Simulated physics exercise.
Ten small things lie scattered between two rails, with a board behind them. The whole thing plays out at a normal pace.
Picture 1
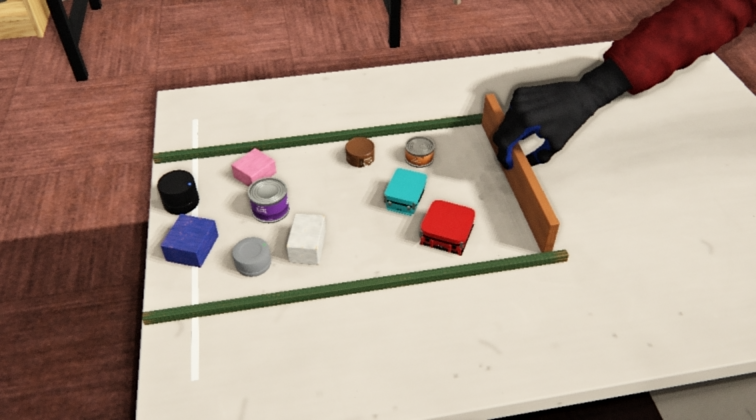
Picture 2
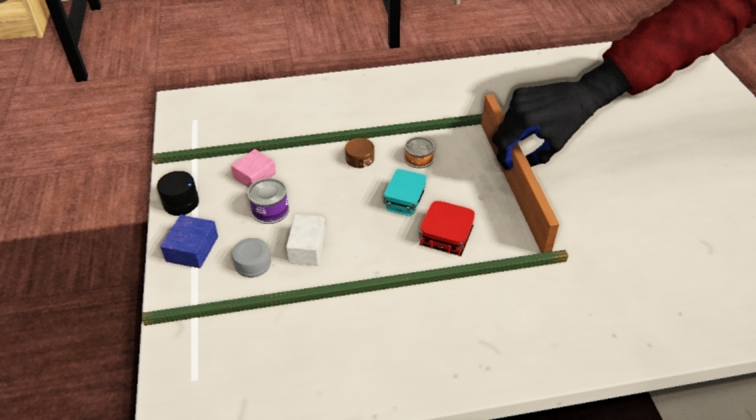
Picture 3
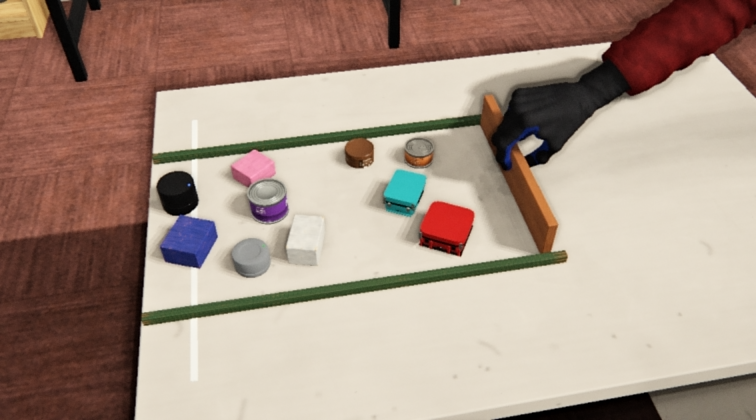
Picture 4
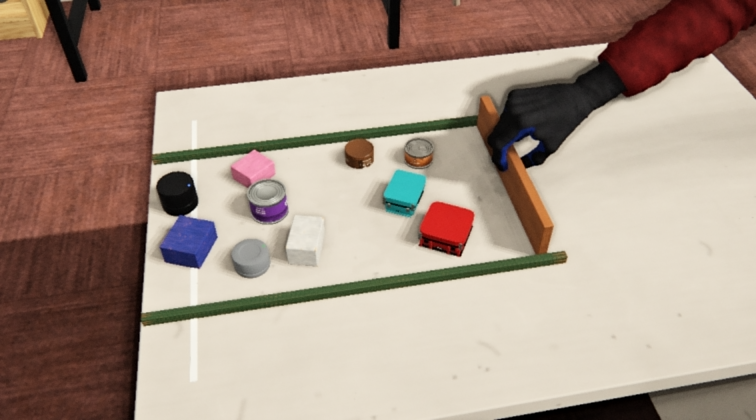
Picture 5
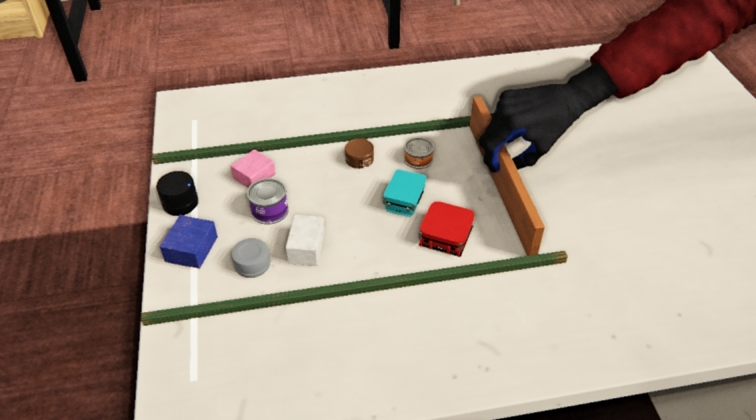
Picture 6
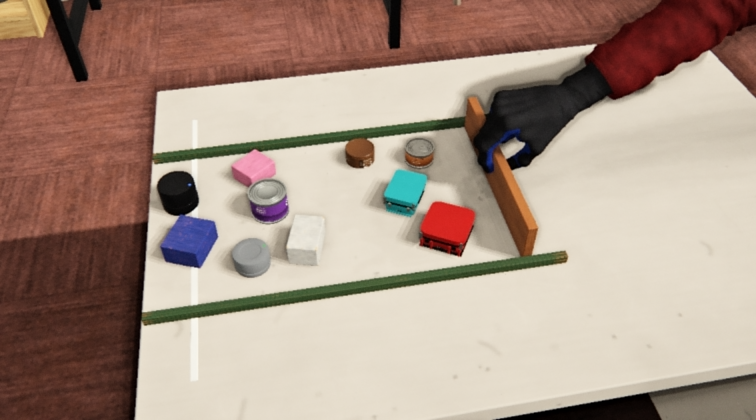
A black-gloved hand in a red sleeve slides an upright orange-brown board a short way left between two green rails on a white table, seen from above at an angle in a red-floored room. Black, blue, pink, purple, grey and white items lie left, with brown, orange, turquoise and red ones nearer the board. The small things stay in place, and the camera stays still.
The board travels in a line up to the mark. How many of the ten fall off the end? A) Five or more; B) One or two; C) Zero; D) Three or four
A, five or more.
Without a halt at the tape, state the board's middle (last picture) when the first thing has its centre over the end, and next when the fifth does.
Its centre point is roughly (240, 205) and later (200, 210).
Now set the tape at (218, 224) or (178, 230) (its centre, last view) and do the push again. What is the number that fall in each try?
You'd count 2 the first time and 6 the second.
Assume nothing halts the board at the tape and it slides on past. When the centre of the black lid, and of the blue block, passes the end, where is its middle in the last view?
Approx. (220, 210) for the first, approx. (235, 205) for the second.
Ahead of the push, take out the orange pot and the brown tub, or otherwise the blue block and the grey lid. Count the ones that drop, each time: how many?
The number fallen is 5, and in the other try 3.
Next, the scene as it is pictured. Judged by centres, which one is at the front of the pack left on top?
That'd be the pink block, foremost of the lot.
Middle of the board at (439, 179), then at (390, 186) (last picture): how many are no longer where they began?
I get 2 at the one place and 4 at the other.
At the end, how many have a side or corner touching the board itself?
4 end up touching it.
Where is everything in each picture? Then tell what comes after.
Black lid (179, 192); blue block (190, 240); grey lid (252, 257); board (516, 168); tape (195, 227), in the first frame.
Blue block (190, 241); orange pot (419, 152), in the second frame.
Grey lid (251, 258); pink block (254, 170), in the third frame.
Black lid (178, 194); red case (447, 229), in the fourth frame.
Blue block (190, 242); white block (306, 240), in the fifth frame.
Black lid (178, 193); blue block (190, 241); grey lid (252, 258); board (497, 172); tape (195, 227), in the sixth frame.
Soon after, none off yet; black lid at rest near (178, 193); blue block at rest near (190, 241); grey lid at rest near (252, 258).
After that, none off yet; black lid at rest near (178, 193); blue block moving near (181, 241); grey lid displaced about its own width near (199, 268).
In the end, the number that fall off is five or more; gone, white block, purple pot, grey lid, blue block and black lid.
